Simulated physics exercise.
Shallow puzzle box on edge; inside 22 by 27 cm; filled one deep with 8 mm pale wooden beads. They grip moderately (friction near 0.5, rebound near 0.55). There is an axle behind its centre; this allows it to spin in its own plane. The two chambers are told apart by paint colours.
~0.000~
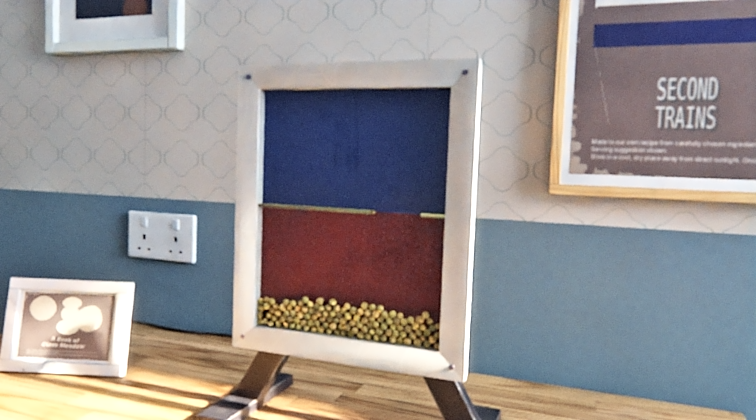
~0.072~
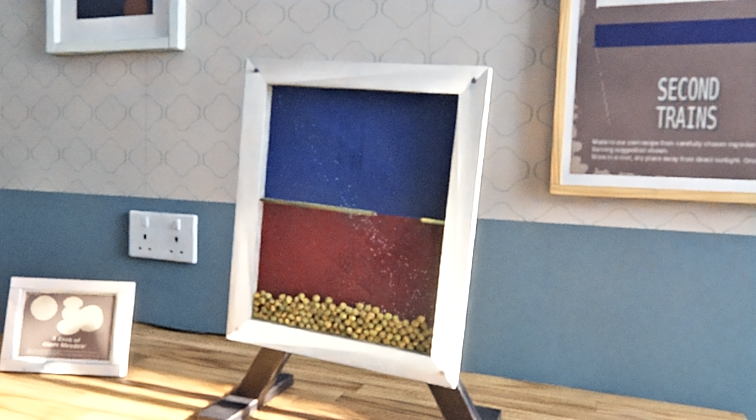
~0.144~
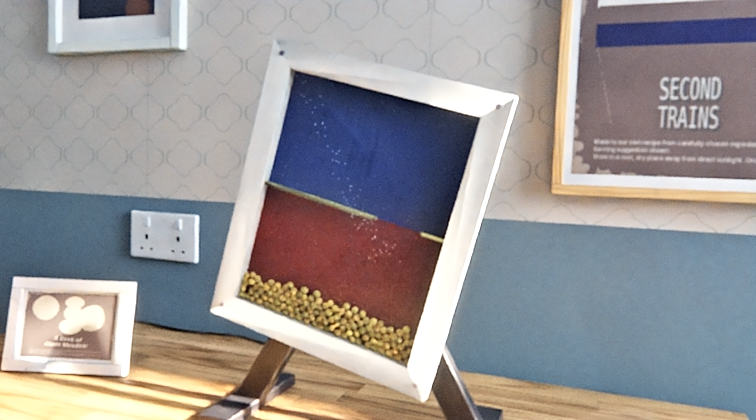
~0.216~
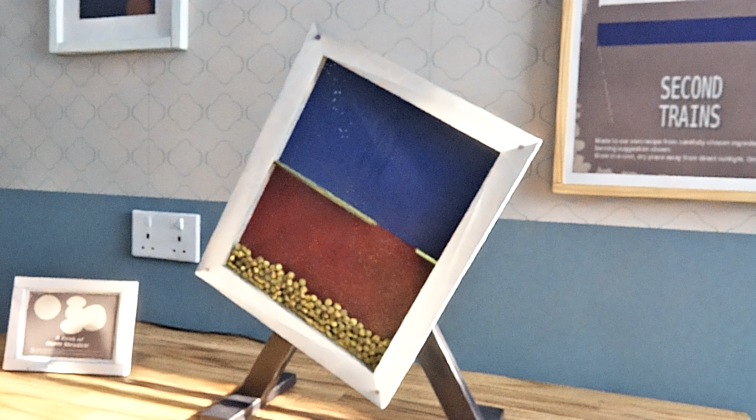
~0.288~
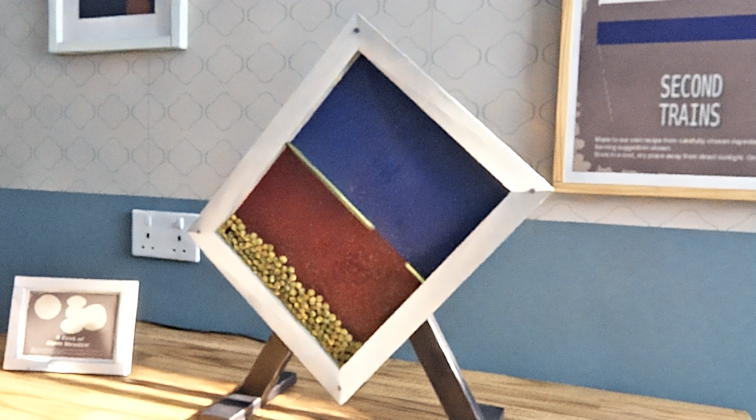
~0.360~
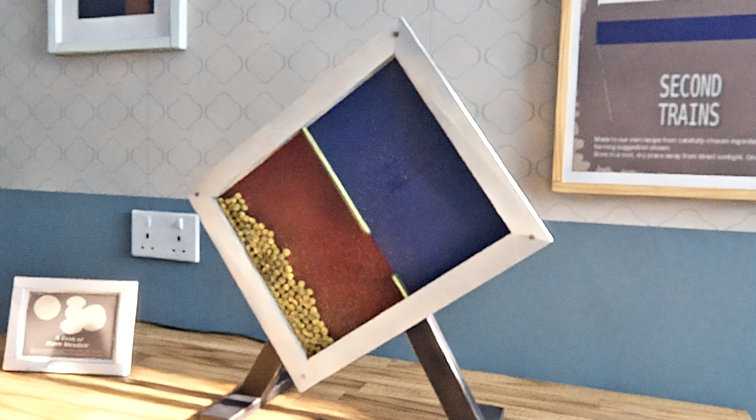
On a wooden counter against a blue and patterned pale wall, seen from the front by a still camera, a white-framed shallow box stands on dark legs. Its blue upper chamber sits above a red one holding pale yellowish beads, with a small framed card and socket at left and a "Second Trains" poster at right. The box turns steadily clockwise well past a diagonal, its beads staying heaped along the red chamber's outer side.
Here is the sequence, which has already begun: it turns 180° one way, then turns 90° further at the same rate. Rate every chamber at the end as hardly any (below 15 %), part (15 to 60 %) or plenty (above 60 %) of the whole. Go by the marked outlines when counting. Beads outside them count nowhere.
Ratings: Red chamber hardly any, blue chamber plenty.
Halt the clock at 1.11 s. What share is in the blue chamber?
Share: Near 55 per cent.
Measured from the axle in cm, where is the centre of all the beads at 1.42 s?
I'd put it near 5 centimetres to the left and 8 centimetres below.
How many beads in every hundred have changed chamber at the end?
Around 90 per cent, give or take.
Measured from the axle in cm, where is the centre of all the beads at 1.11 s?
Offset approx. 6 cm left, 4 cm below.
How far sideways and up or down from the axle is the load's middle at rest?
Some 7 cm left and 8 cm below.
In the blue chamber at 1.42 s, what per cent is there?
It works out at roughly 85 %.
By 1.11 s, it stands 180° clockwise; the beads' middle is 6 cm left of and 4 cm below the centre; red 45 %, blue 55 %.
By 1.42 s, it has come round 225° clockwise; the beads' middle is 5 cm left of and 8 cm below the centre; red 15 %, blue 85 %.
By 1.73 s, it has come round 270° clockwise; the beads' middle is 9 cm left of and 6 cm below the centre; red 10 %, blue 90 %.
At rest by 2.6 s, it has come round 270° clockwise; red 10 %, blue 90 %.
